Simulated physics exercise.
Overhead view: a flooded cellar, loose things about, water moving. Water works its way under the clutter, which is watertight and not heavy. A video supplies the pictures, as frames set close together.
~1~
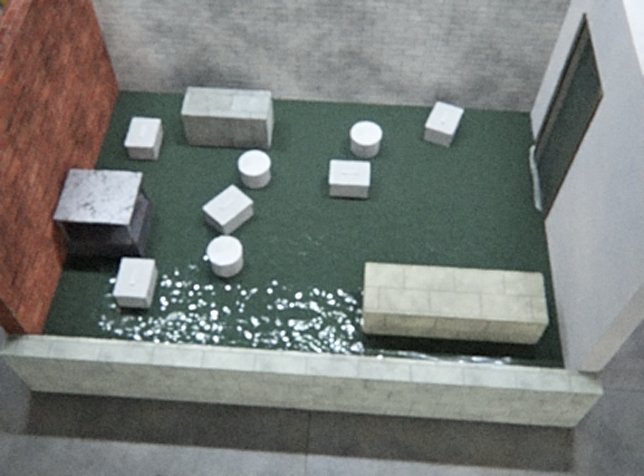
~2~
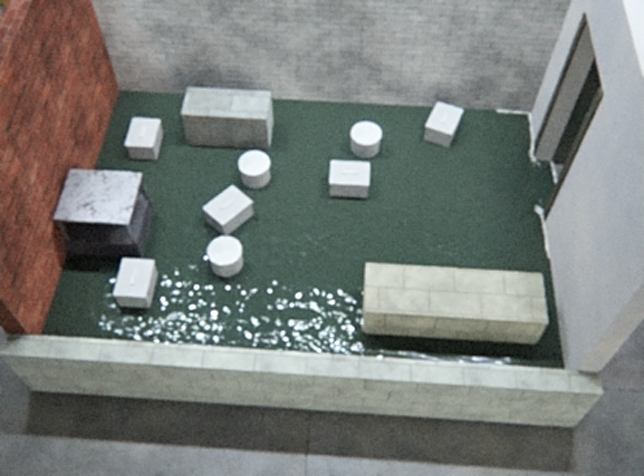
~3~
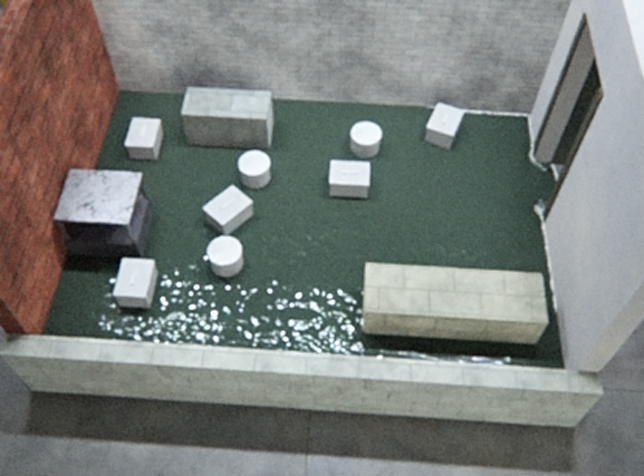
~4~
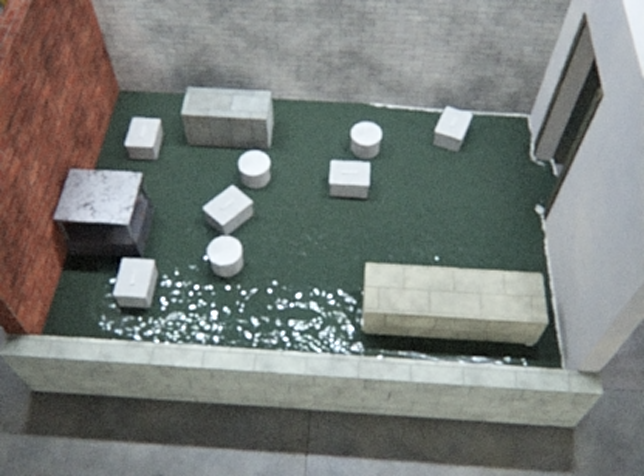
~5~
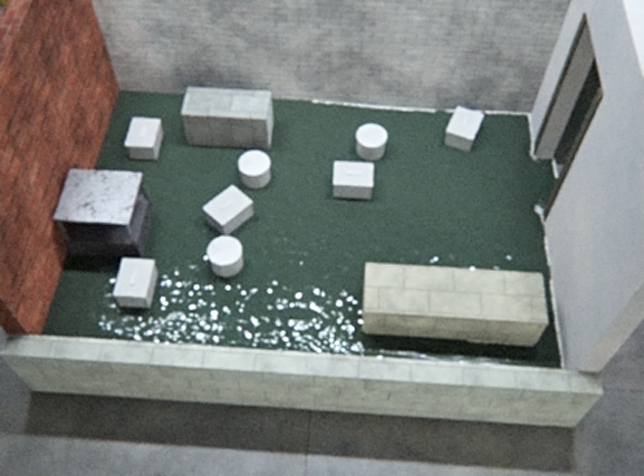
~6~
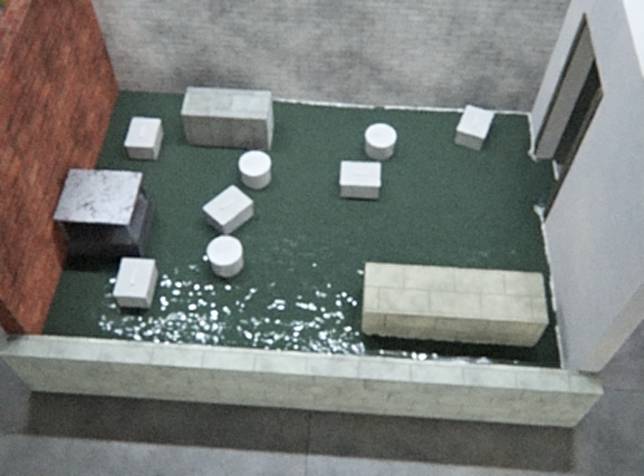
A dark panel in the right-hand wall shifted, then a small pale block near the back of the flooded room drifted right, followed by a round pail and another block edging the same way.
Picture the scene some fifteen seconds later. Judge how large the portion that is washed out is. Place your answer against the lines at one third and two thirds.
It sits between the two lines.
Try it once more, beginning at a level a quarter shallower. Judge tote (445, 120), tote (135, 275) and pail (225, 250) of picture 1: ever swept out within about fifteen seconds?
One after the other: Swept away, remains, remains.
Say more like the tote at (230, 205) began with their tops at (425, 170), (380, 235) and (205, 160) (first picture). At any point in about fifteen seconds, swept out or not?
Lab note - results by position: Exited, exited, retained.
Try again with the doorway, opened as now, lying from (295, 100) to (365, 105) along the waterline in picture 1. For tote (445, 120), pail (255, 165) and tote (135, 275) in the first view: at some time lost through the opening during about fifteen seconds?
Turn by turn - departs, departs, stays put.
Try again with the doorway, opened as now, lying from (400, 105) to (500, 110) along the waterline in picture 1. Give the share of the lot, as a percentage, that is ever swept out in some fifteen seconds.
It comes to about 60 per cent.
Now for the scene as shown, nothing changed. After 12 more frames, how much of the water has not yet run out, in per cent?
About 76 percent.
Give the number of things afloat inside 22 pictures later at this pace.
My tally gives 5.
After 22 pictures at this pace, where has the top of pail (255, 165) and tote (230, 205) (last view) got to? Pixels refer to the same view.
My guess is close to (393, 139), then close to (339, 187).
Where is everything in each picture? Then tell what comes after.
In the first frame, a tote at (445, 118), afloat; a pail at (366, 133), afloat; 0 of 8 have shifted.
In the second frame, a tote at (445, 118), afloat; a pail at (366, 133) floats; 0 of 8 have shifted.
In the third frame, a tote at (446, 119), afloat; a pail at (366, 133), afloat; 0 of 8 have shifted.
In the fourth frame, a tote at (454, 123) floats, close to its start; a pail at (366, 134) floats; 1 of 8 have shifted.
In the fifth frame, a tote at (465, 123) floats, close to its start; a pail at (372, 136) floats, close to its start; 2 of 8 have shifted.
In the sixth frame, a tote at (476, 121) floats, a stride from its start; a pail at (381, 135), afloat, close to its start; 3 of 8 have shifted.
A moment on, 0 of 8 are out; 8 afloat.
Next, 1 of 8 are out; 7 afloat.
Later, 3 of 8 are out; 5 afloat.
In the end, 3 of 8 are out; 5 afloat.
